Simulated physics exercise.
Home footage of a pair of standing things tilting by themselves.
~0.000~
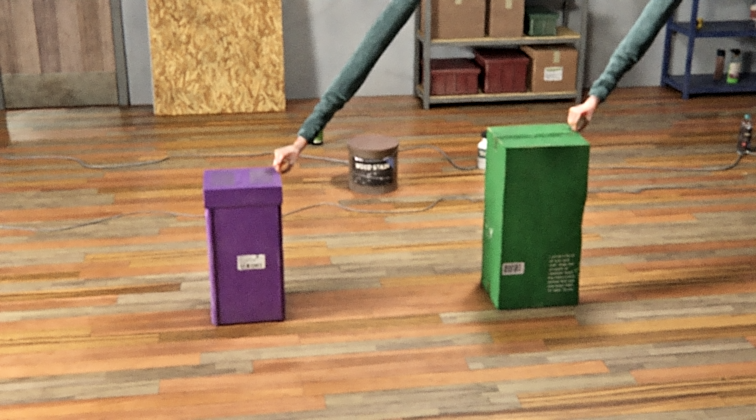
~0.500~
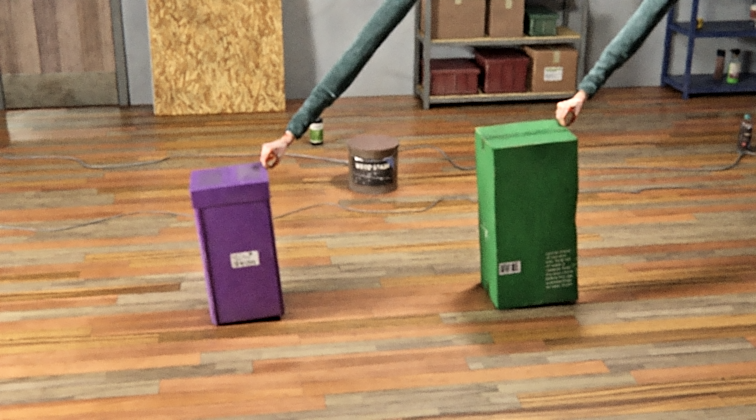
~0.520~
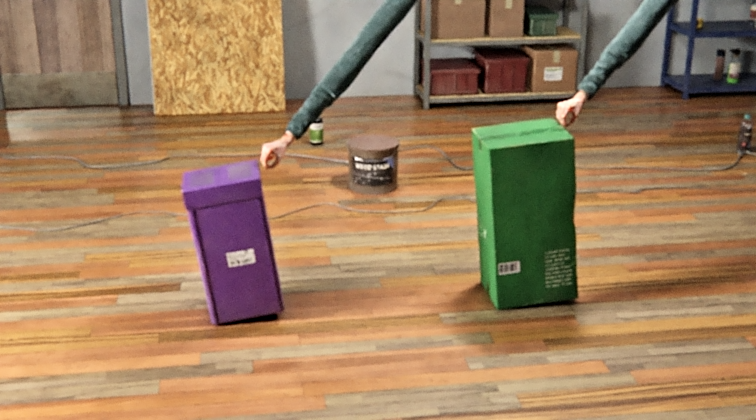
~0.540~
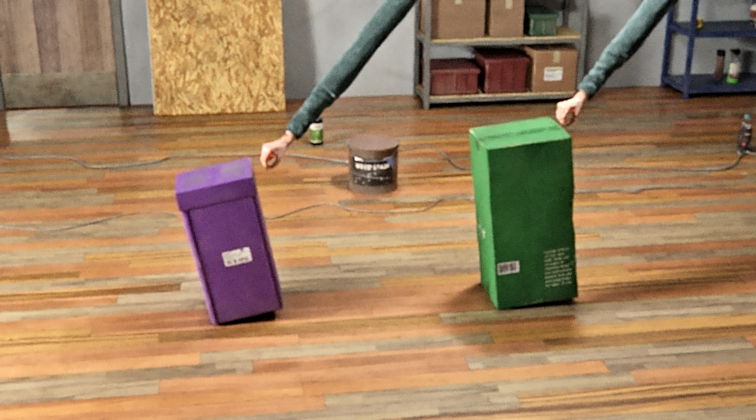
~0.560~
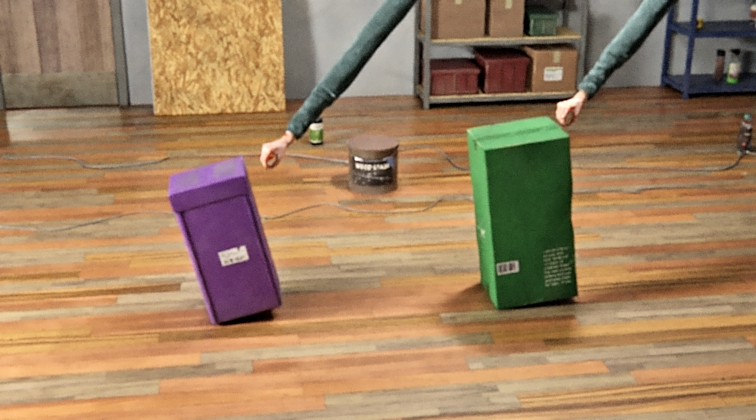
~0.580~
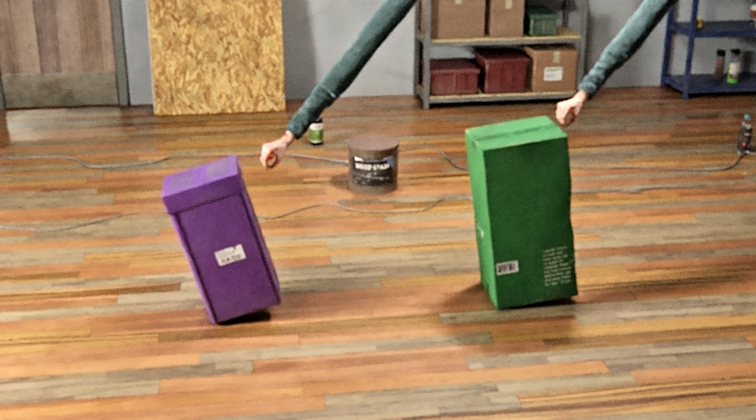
A purple tote and a green box tilt leftward after hands push their top edges.
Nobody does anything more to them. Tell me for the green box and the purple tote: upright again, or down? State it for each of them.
Green box - upright again, purple tote - down.
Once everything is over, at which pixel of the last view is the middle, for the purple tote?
Looks like it settles somewhere around (133, 285).
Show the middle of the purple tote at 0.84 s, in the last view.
Its centre should be near (185, 244).
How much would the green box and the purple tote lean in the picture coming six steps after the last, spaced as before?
Close to 8° and near 30° off vertical, respectively.
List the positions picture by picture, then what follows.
The first picture shows green box (533, 216) upright; purple tote (245, 246) upright.
The second picture shows green box (527, 214) 4° off upright; purple tote (239, 244) 5° off upright.
The third picture shows green box (525, 214) 5° off upright; purple tote (235, 243) 8° off upright.
The fourth picture shows green box (524, 213) 6° off upright; purple tote (231, 242) 11° off upright.
The fifth picture shows green box (523, 213) 7° off upright; purple tote (227, 241) 13° off upright.
The sixth picture shows green box (522, 213) 8° off upright; purple tote (224, 241) 16° off upright.
After 0.84 s, green box 2° off upright near (529, 215); purple tote 43° off upright near (185, 244).
In the end (1.8 s), the green box returns to its base, near (533, 216); the purple tote goes down on its side, near (133, 285).
